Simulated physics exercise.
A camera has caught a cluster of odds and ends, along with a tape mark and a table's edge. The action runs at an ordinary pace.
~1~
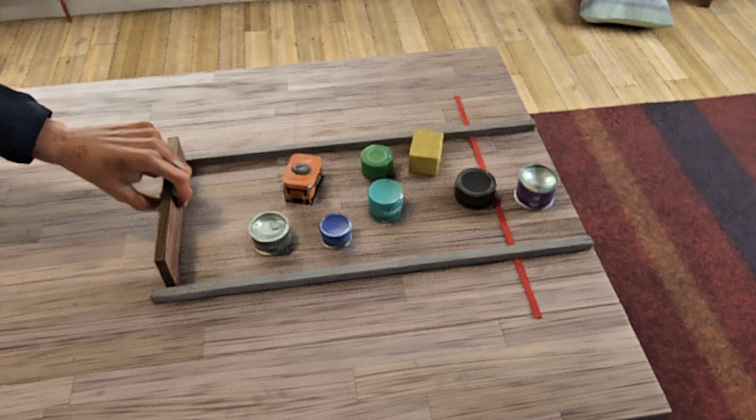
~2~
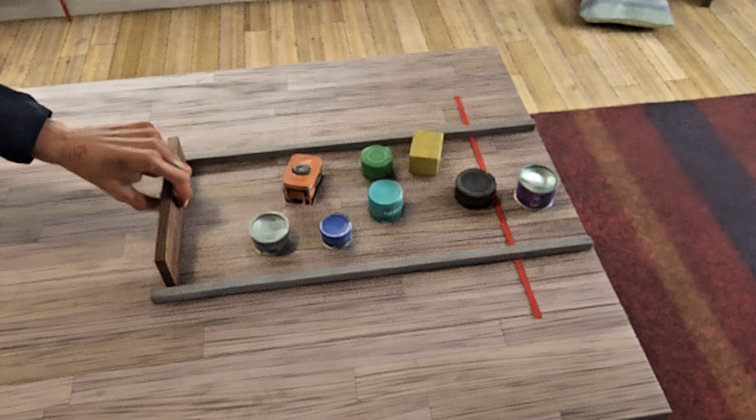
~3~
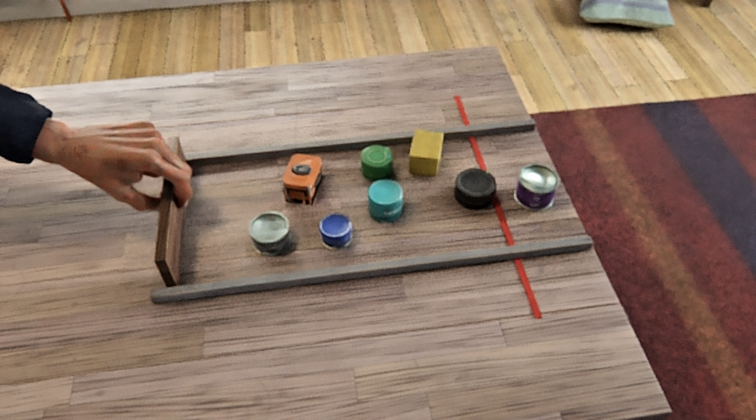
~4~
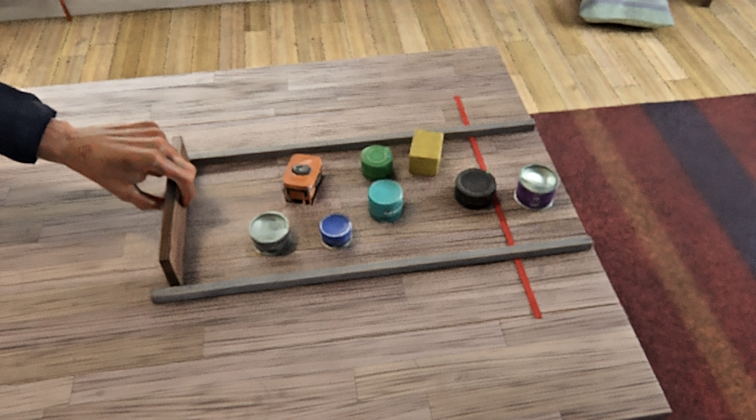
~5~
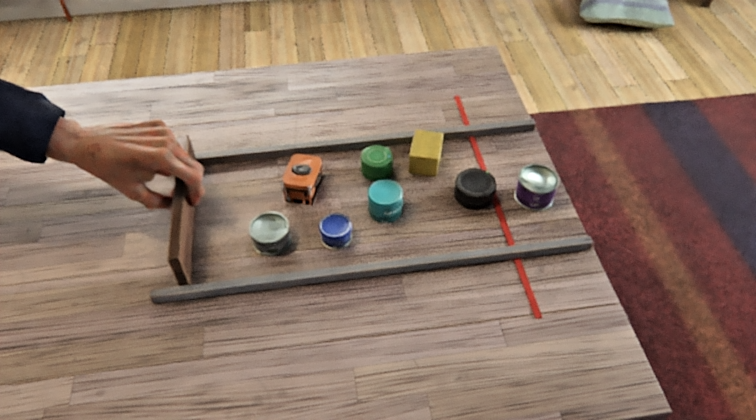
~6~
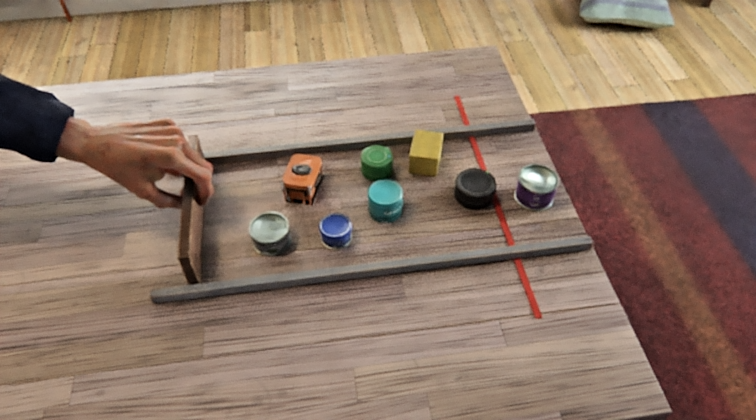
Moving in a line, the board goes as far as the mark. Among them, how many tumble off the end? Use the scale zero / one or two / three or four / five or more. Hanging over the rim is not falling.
On that scale it is one or two.
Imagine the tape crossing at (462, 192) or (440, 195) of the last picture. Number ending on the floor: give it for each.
It comes to 0, then 0.
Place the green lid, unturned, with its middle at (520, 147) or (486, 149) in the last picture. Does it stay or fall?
First spot, it is pushed off; second spot, it is pushed off.
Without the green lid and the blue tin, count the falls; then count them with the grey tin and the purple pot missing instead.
The count is 1 in one try and 0 in the other, in that order.
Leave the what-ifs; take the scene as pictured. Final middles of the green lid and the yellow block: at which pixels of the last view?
The first comes to rest at (527, 157), and the second at (524, 135).
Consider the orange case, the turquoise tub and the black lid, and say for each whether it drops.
Taking them in turn, the orange case is still there, then the turquoise tub is still there, and finally the black lid is still there.
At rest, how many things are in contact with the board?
The answer is 3.
Soon after, none off yet; purple pot at rest near (536, 188); black lid at rest near (475, 189); yellow block at rest near (426, 153).
At rest, the number that fall off is one or two; fallen, purple pot.
